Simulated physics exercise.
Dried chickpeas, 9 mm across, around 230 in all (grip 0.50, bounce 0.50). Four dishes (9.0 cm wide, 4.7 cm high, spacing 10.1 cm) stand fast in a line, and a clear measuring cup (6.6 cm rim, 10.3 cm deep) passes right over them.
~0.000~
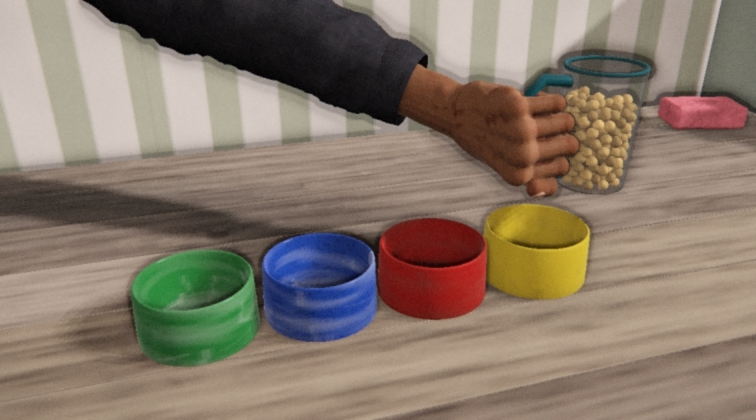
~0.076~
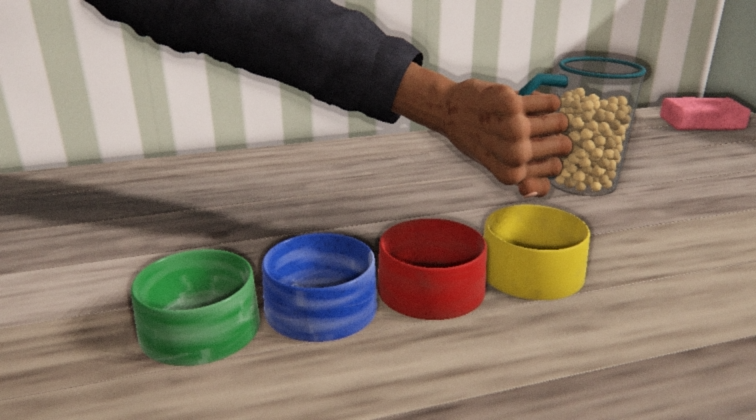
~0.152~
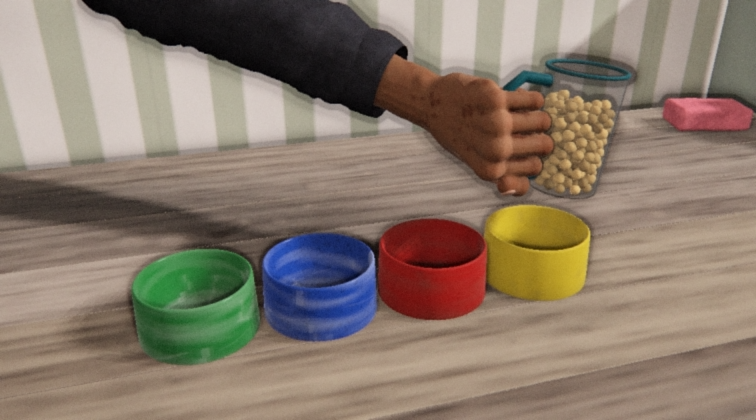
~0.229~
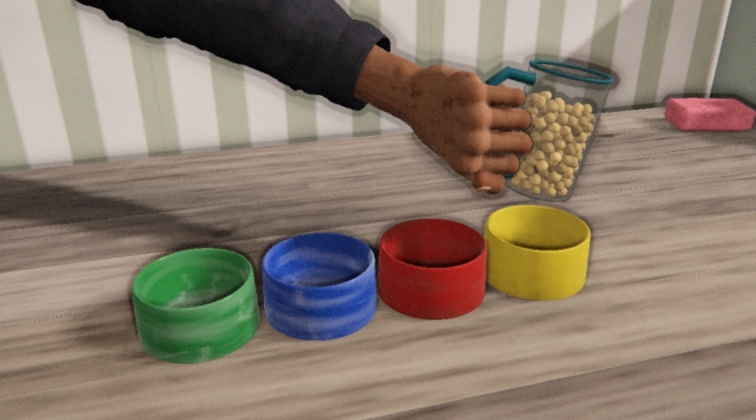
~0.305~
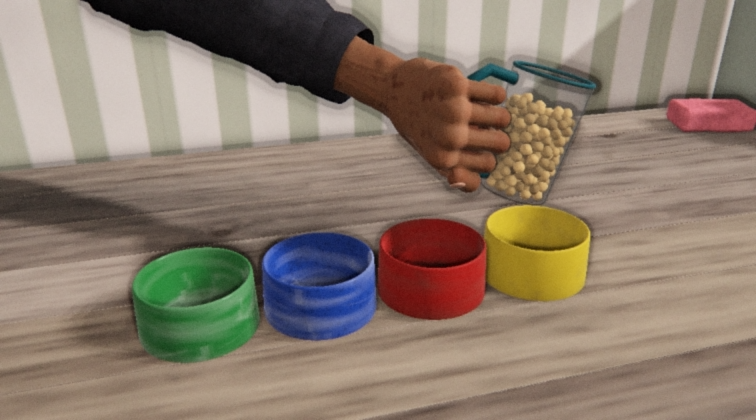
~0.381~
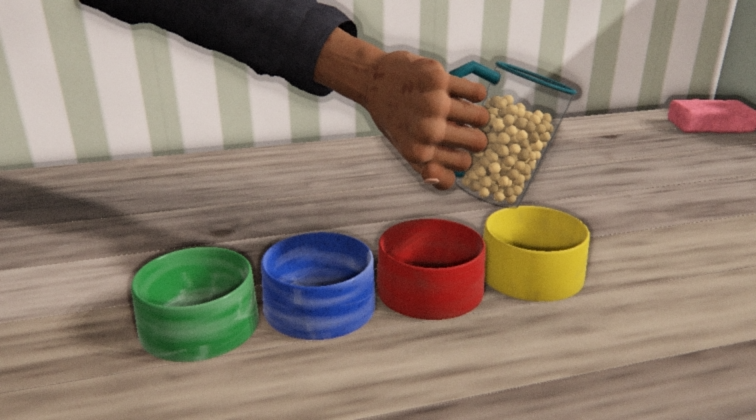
We see a hand holding a clear measuring cup of chickpeas behind a row of green, blue, red and yellow dishes; the hand moves the cup to the left while gradually tilting it, and the dishes stay in place.
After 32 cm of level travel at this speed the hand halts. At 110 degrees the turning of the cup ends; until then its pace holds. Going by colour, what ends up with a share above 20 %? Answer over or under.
Red dish: Under; blue dish: Over; green dish: Under; yellow dish: Under; on the counter: Under.
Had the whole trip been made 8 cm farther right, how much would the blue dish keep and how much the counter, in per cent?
Then: Blue 0; counter 0.
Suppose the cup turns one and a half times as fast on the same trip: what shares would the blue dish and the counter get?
In that case blue 100, counter 0.
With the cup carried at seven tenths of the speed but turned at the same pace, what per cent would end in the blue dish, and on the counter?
Blue 100; counter 0.
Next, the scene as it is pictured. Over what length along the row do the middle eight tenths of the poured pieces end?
Some 5 cm.
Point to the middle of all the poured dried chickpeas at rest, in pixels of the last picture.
At about (319, 283).
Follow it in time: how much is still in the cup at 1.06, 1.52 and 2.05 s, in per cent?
In turn: 100, 100, 60.
After 1.06 s, tilt 62 degrees; cup holds 100 %.
After 1.52 s, tilt 90 degrees; cup holds 100 %.
After 2.05 s, tilt 110 degrees; cup holds 60 %, blue 40 %.
By 3.4 s all is still; red 0 %, blue 100 %, green 0 %, yellow 0 %, counter 0 %.
